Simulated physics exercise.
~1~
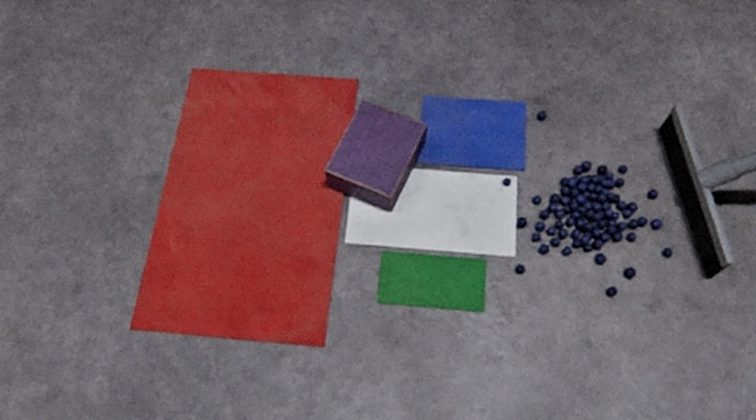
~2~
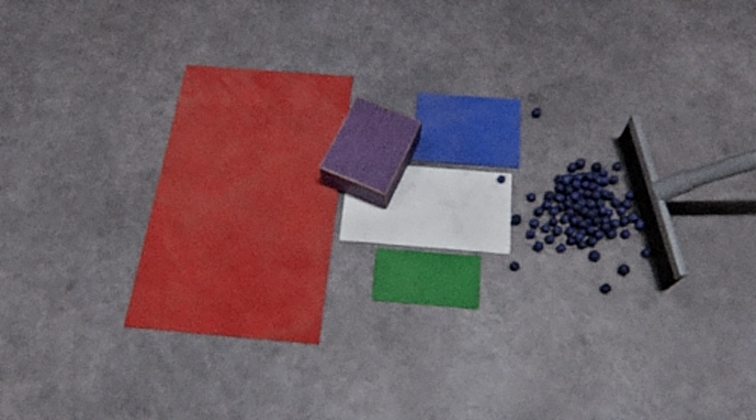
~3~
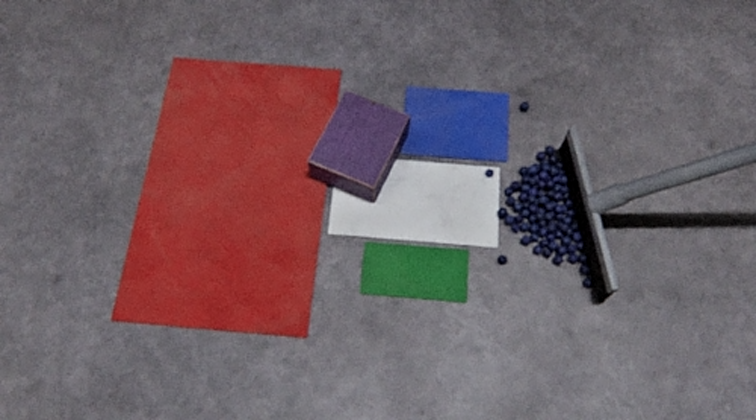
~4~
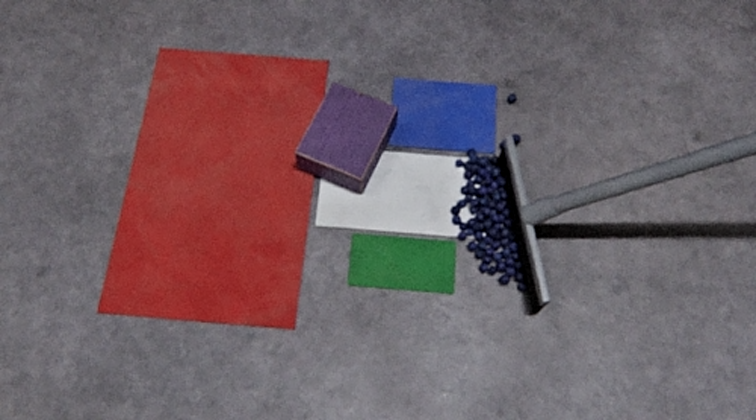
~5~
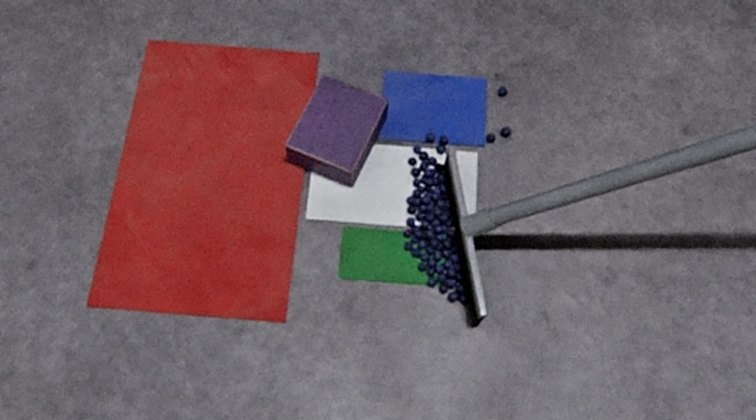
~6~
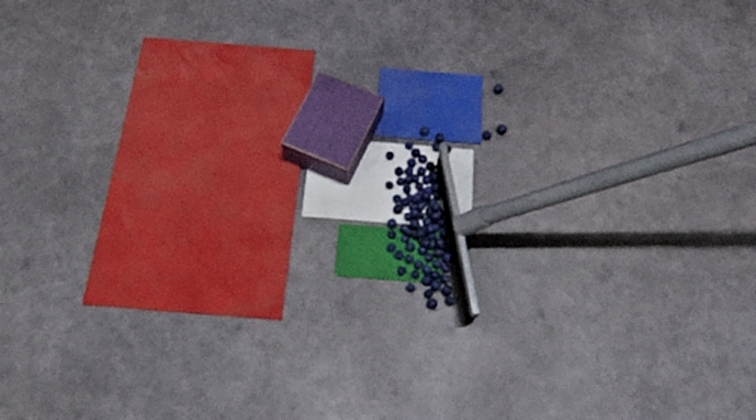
A large red sheet lies at the left of a rough grey floor, seen from above at a slant, with smaller blue, white and green sheets stacked to its right and a purple block resting between them. Farther right, dark blue blueberries lie scattered before a long-handled squeegee. The squeegee slides left, reaches the berries and packs them against its blade. It pushes the cluster onto the white and green sheets, leaving a few strays near the blue one. The blade then stops, and the berries spread slightly ahead of it, mostly on white and green, well short of the red.
